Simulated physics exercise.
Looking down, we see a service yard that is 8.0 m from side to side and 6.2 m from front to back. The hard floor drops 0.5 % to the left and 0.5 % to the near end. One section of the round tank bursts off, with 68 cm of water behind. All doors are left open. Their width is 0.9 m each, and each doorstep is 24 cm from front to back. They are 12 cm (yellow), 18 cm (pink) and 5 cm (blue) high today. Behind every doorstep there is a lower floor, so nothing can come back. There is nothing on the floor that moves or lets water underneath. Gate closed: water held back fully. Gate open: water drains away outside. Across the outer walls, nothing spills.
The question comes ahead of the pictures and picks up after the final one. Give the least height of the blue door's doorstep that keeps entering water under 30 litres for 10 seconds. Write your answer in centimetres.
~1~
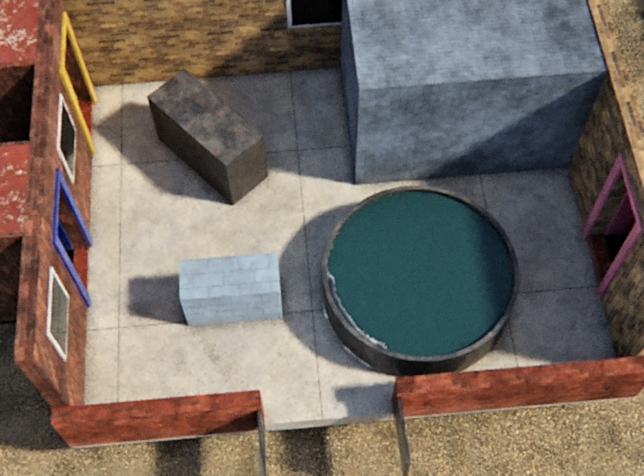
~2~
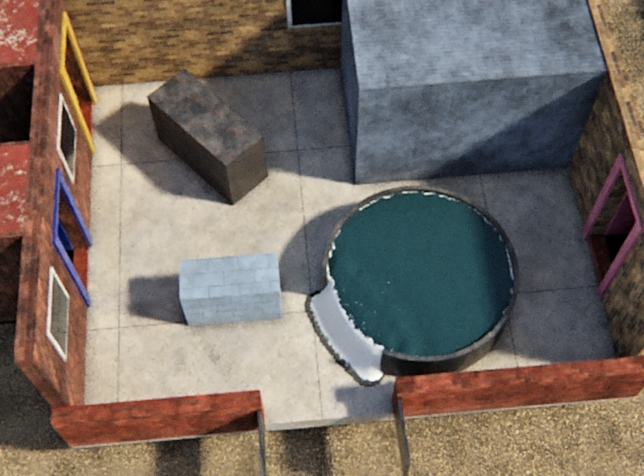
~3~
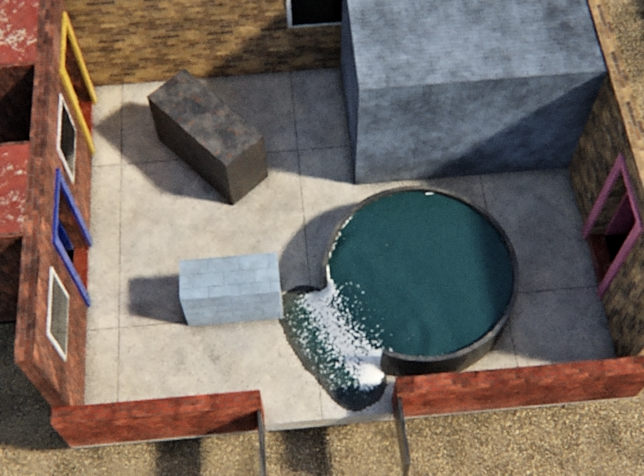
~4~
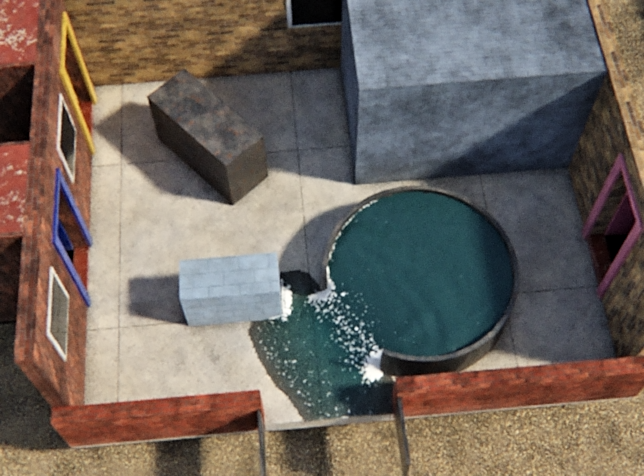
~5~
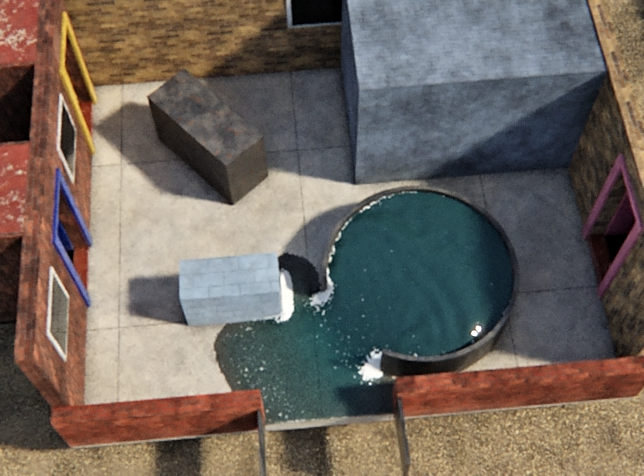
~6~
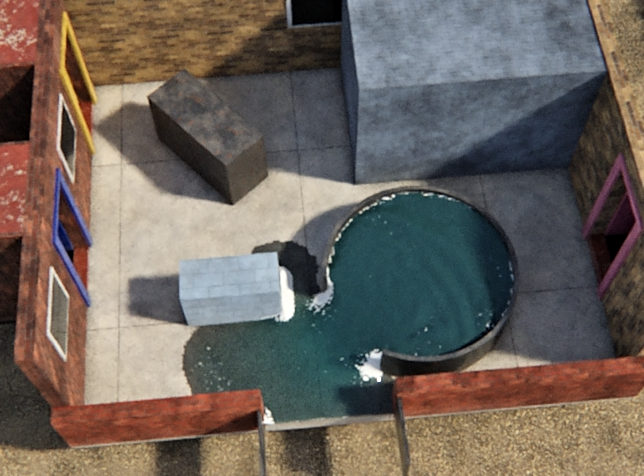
Roughly 8 cm.
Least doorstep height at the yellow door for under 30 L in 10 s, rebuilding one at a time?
For yellow: Close to 13.5 cm.
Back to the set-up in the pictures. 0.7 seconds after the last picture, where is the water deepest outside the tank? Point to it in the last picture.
Check close to (85, 424).
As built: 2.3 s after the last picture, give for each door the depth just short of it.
Door by door in cm - yellow 0, pink 0, blue 11.
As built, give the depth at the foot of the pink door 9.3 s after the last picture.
Depth: Near 0.0 cm.
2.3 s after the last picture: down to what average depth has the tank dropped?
Around 32 cm deep on average.
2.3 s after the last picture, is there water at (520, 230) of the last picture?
It is dry.
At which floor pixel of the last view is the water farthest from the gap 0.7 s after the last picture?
The farthest wet point sits near (85, 424) in the last view.
Then, 0.7 s after the last picture water covers 25 % of the floor, deepest (45 cm) near (85, 424); it has not reached the blue door.
Then, 2.3 s after the last picture water covers 45 % of the floor, deepest (43 cm) near (109, 422); 11 cm at the blue door, 3 litres in over its 5 cm doorstep.
Then, 9.3 s after the last picture water covers 80 % of the floor, deepest (15 cm) near (91, 222); 7 cm at the blue door, 73 litres in over its 5 cm doorstep.
At the blue door as built, the water peaked near 11 cm, 2.9 s after the last picture.
Run again over the same 10 s with other heights there, 41 litres in over 7 cm, 14 litres over 9.5 cm. The limit of 30 litres is kept from about 8 cm up.
